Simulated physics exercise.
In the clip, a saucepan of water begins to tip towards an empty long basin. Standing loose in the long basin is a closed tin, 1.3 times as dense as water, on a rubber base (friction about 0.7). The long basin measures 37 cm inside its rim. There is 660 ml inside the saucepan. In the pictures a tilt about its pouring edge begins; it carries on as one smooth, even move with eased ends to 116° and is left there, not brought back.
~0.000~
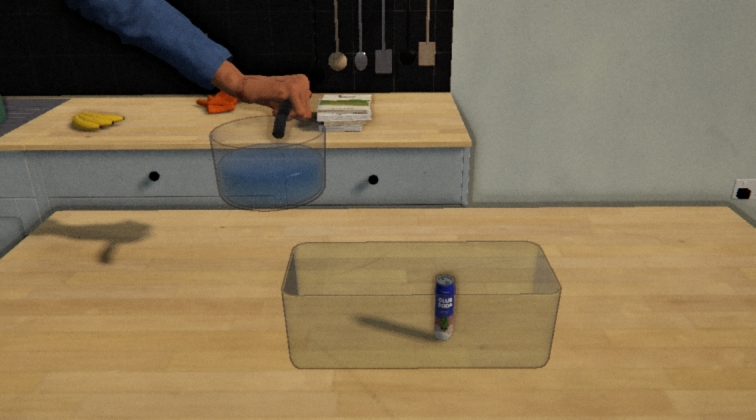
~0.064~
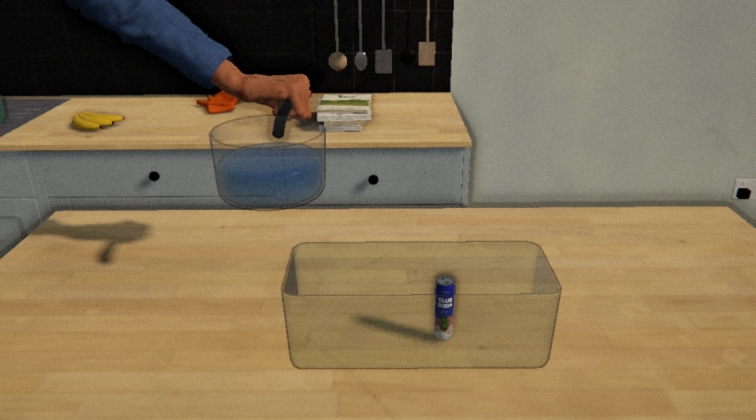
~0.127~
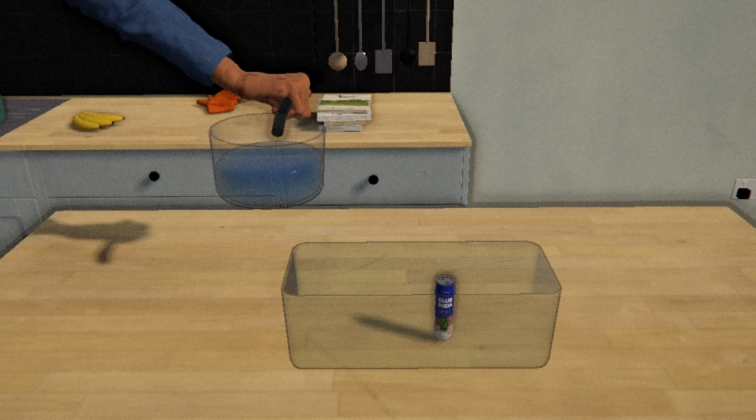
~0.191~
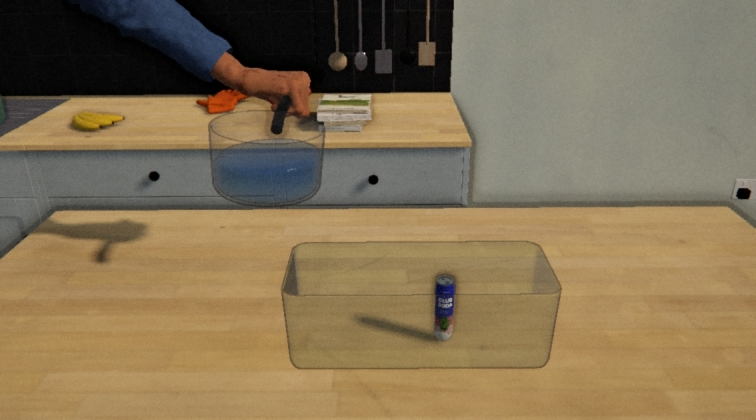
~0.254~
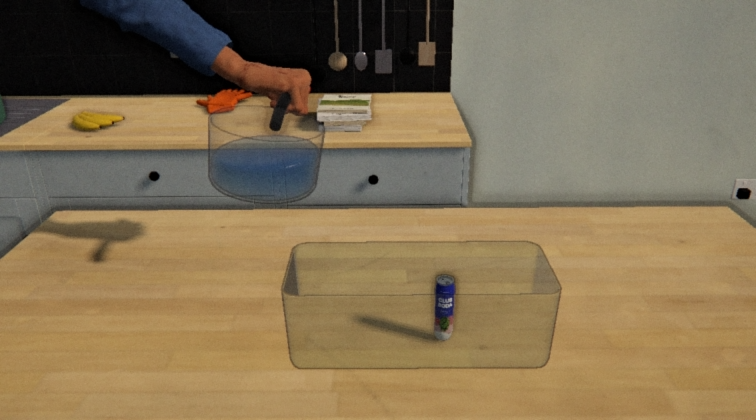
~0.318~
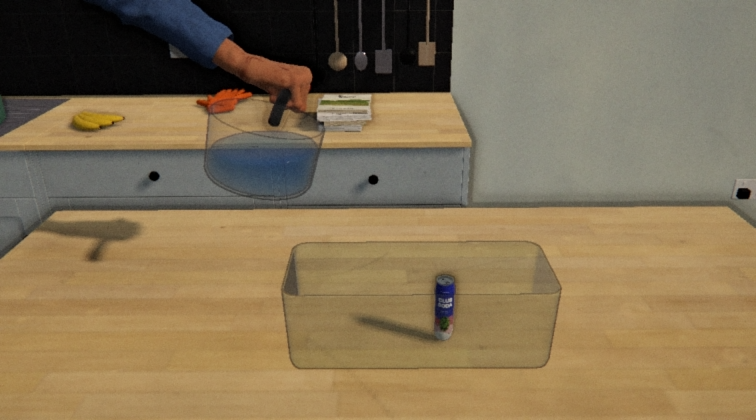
A hand slowly tilts a clear saucepan of blue water above a basin holding a tin.
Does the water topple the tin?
It will tip.
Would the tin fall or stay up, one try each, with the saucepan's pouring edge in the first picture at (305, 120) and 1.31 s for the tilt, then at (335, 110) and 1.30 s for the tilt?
Trial 1 - tin stays standing; trial 2 - tin tips.
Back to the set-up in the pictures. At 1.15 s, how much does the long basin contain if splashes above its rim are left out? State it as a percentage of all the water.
62 per cent, give or take a little.
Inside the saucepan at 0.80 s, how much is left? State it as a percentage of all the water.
Still held: Roughly 72 % of the total.
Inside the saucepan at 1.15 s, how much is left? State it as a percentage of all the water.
Near 12 in a hundred.
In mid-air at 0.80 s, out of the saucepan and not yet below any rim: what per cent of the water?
Near 28 per cent of it all.
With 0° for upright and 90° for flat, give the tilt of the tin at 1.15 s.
Lean: Around 0° from upright.
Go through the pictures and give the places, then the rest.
Tilt 0°; pouring edge (324, 132); surface from (219, 158) to (324, 157); the long basin's rim runs from (288, 269) to (550, 267); the tin's top is at (445, 283), in the first picture.
Tilt 1°; pouring edge (324, 132); surface from (219, 158) to (322, 156), in the second picture.
Tilt 2°; pouring edge (324, 132); surface from (218, 157) to (322, 155), in the third picture.
Tilt 5°; pouring edge (324, 132); surface from (216, 154) to (321, 152), in the fourth picture.
Tilt 9°; pouring edge (324, 132); surface from (214, 150) to (320, 149), in the fifth picture.
Tilt 14°; pouring edge (324, 132); surface from (210, 144) to (319, 145), in the sixth picture.
After 0.80 s the tilt is 70° and 71 per cent is still to pour; the tin stands where it began.
After 1.15 s the tilt is 106° and 11 per cent is still to pour; the tin stands 1 cm from where it began.
After 1.51 s the tilt is 116° and 0 per cent is still to pour; the tin leans 25°.
After 1.91 s the tilt is 116° and 0 per cent is still to pour; the tin lies on its side.
In the end the tin lies on its side.
